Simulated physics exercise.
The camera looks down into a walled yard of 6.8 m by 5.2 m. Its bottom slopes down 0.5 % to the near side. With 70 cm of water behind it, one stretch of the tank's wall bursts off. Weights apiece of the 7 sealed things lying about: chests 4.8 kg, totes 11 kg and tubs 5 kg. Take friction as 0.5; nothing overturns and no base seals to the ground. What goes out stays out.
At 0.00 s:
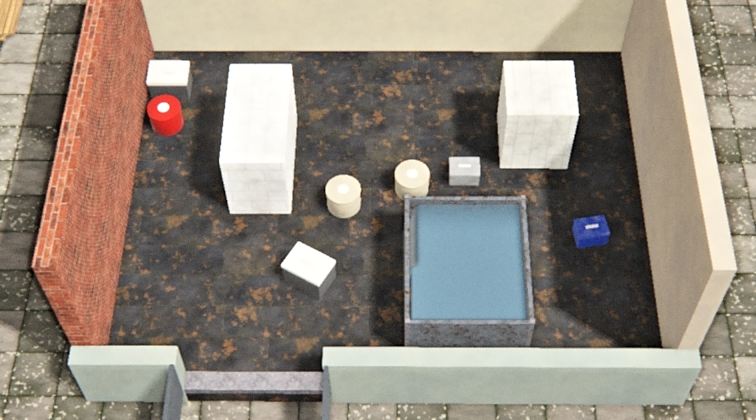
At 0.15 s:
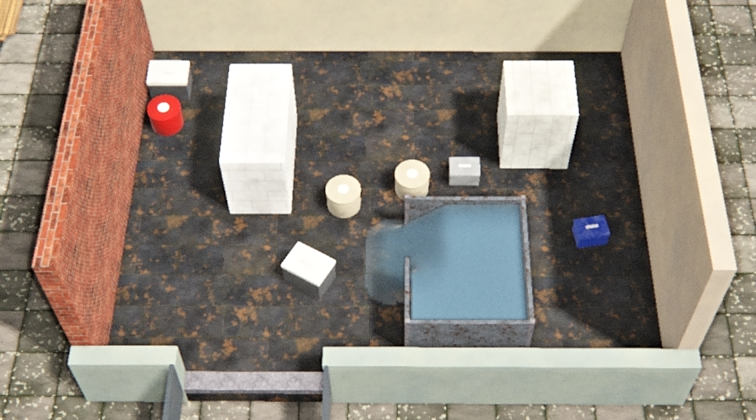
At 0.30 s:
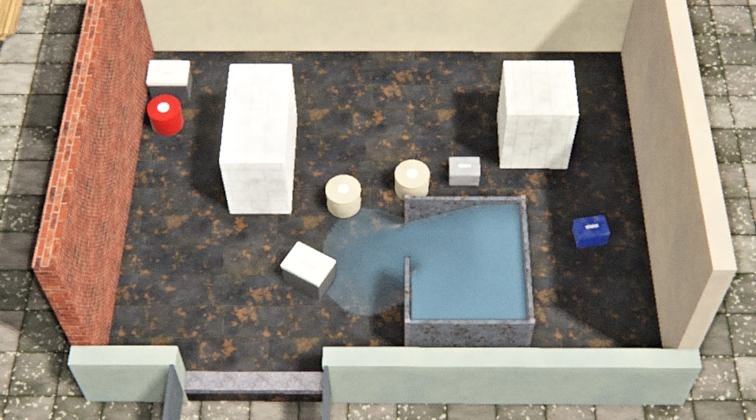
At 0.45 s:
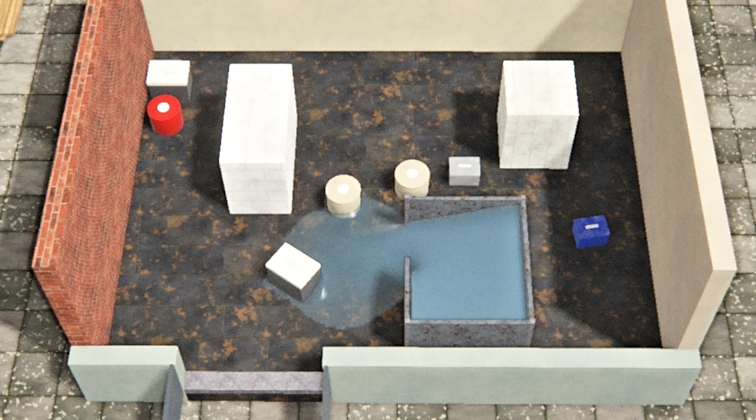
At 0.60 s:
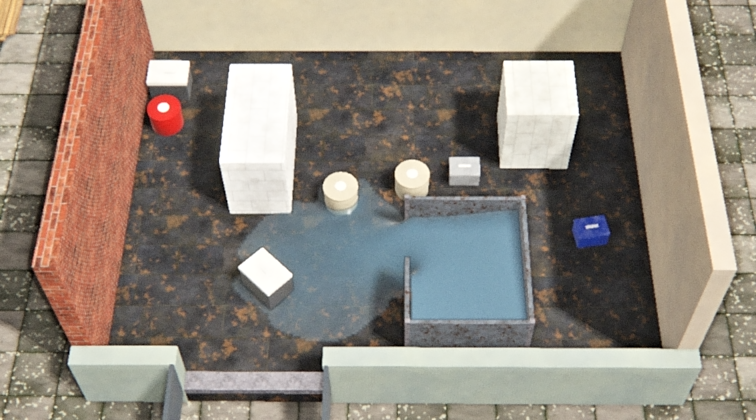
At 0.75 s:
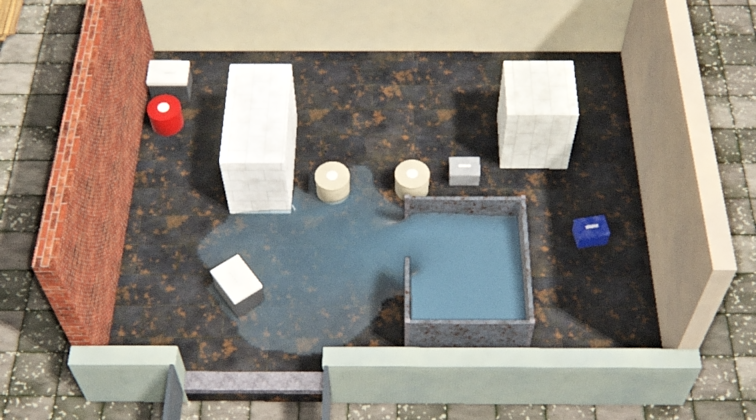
We see a walled yard with a water tank, white blocks, totes and tubs; water pours from the tank's left side and spreads leftward, pushing a white tote left and then nudging a cream tub slightly.
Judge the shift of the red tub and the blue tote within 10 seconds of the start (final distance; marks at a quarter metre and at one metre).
Red tub travels far; blue tote holds its place.
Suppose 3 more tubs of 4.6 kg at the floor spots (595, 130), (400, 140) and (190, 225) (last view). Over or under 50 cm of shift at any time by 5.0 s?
In turn: Less, short of it, more.
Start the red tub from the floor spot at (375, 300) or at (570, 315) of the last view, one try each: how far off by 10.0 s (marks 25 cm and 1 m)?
In turn: It gets carried off; it barely shifts.
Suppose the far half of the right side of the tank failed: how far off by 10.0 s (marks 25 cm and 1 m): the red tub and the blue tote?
In that case the red tub gets carried off, the blue tote travels far.
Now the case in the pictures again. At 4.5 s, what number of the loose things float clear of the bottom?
3 of them.
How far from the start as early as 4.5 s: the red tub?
Roughly 140 cm by then.
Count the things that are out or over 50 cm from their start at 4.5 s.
By then 4.
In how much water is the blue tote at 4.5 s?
About 0 cm.
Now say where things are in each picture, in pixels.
In the first picture, the red tub at (164, 108) rests on the ground; the blue tote at (592, 227) rests on the ground; water covers 2.4 m2; 0 of 7 have shifted.
In the second picture, the red tub at (164, 108) rests on the ground; the blue tote at (592, 227), on the bottom; water covers 3.0 m2; 0 of 7 have shifted.
In the third picture, the red tub at (164, 108) rests on the ground; the blue tote at (592, 227), on the bottom; 3.8 m2 under water; 0 of 7 have shifted.
In the fourth picture, the red tub at (164, 108) rests on the ground; the blue tote at (592, 227) rests on the ground; 4.6 m2 under water; 1 of 7 have shifted.
In the fifth picture, the red tub at (164, 108), on the bottom; the blue tote at (592, 227), on the bottom; 5.8 m2 under water; 2 of 7 have shifted.
In the sixth picture, the red tub at (164, 108) rests on the ground; the blue tote at (592, 227) rests on the ground; water covers 7.1 m2; 2 of 7 have shifted.
After 2.0 s the red tub is near (164, 107), 0.0 m from its start, aground; the blue tote is near (592, 227), 0.0 m from its start, aground; 0 of 7 are out; 1 afloat.
After 4.5 s the red tub is near (256, 75), 1.4 m from its start, afloat; the blue tote is near (592, 227), 0.0 m from its start, aground; 0 of 7 are out; 3 afloat.
After 7.0 s the red tub is near (402, 81), 3.3 m from its start, afloat; the blue tote is near (592, 227), 0.0 m from its start, aground; 0 of 7 are out; 3 afloat.
After 10.0 s the red tub is near (555, 70), 5.4 m from its start, afloat; the blue tote is near (592, 227), 0.0 m from its start, aground; 0 of 7 are out; 5 afloat.
